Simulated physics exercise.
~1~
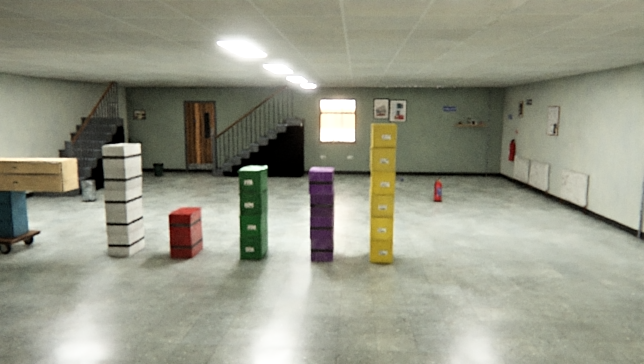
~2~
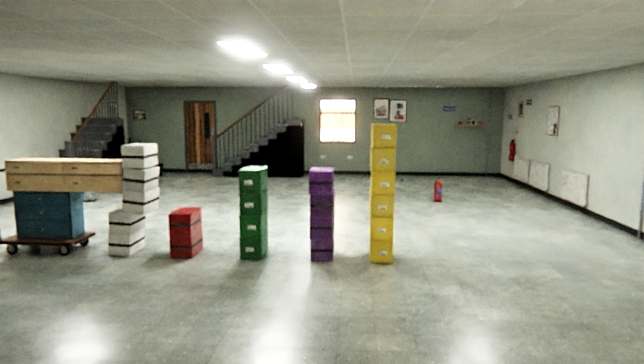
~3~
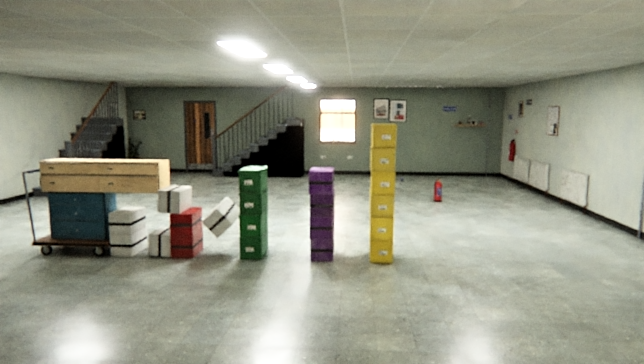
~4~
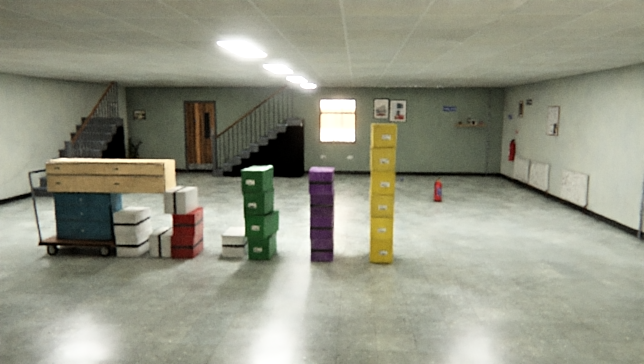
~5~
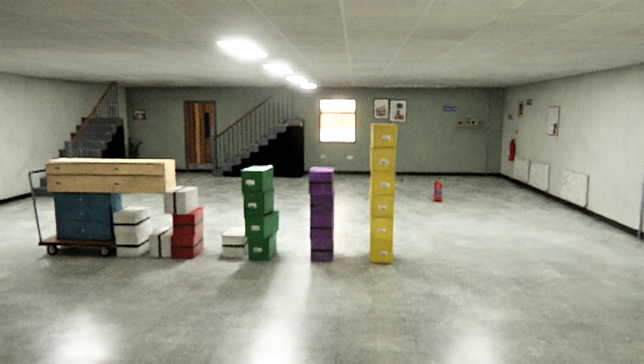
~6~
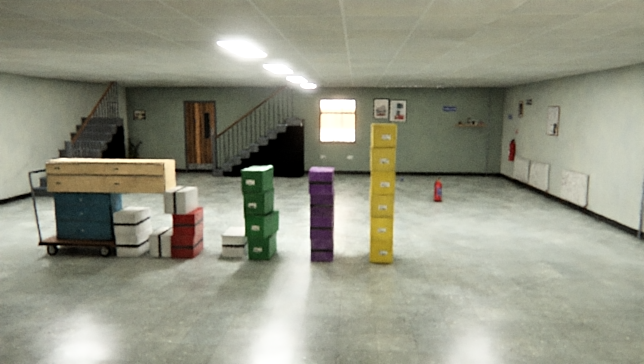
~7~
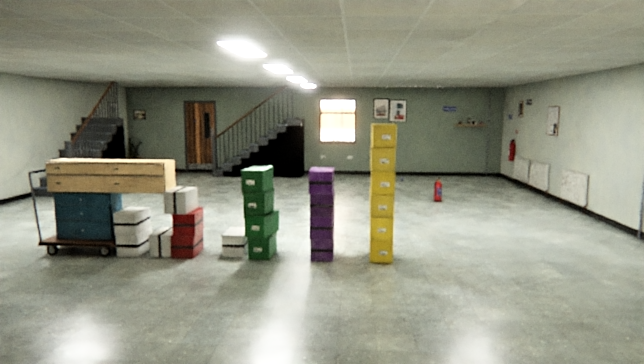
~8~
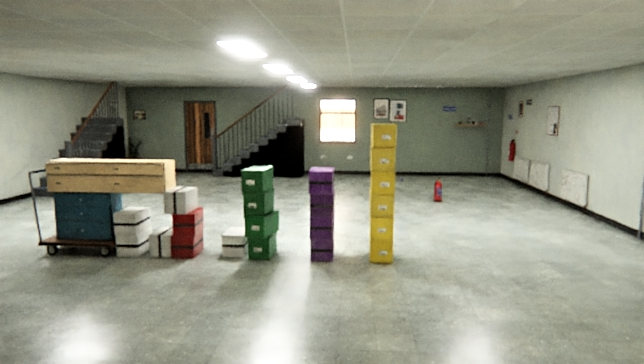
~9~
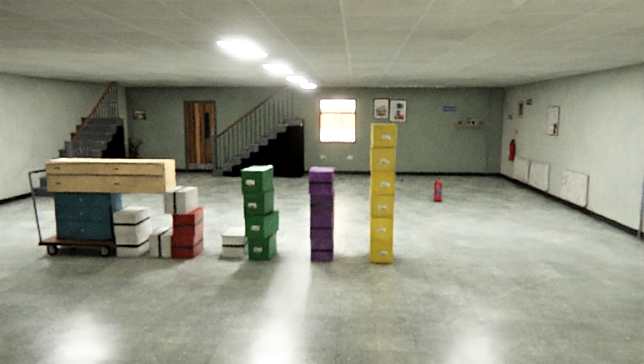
A loaded trolley rolled in from the left and knocked the white pile of boxes apart, some landing around the short red stack and one beside the green, which shifted slightly; the green, purple and yellow piles stayed standing as everything settled.
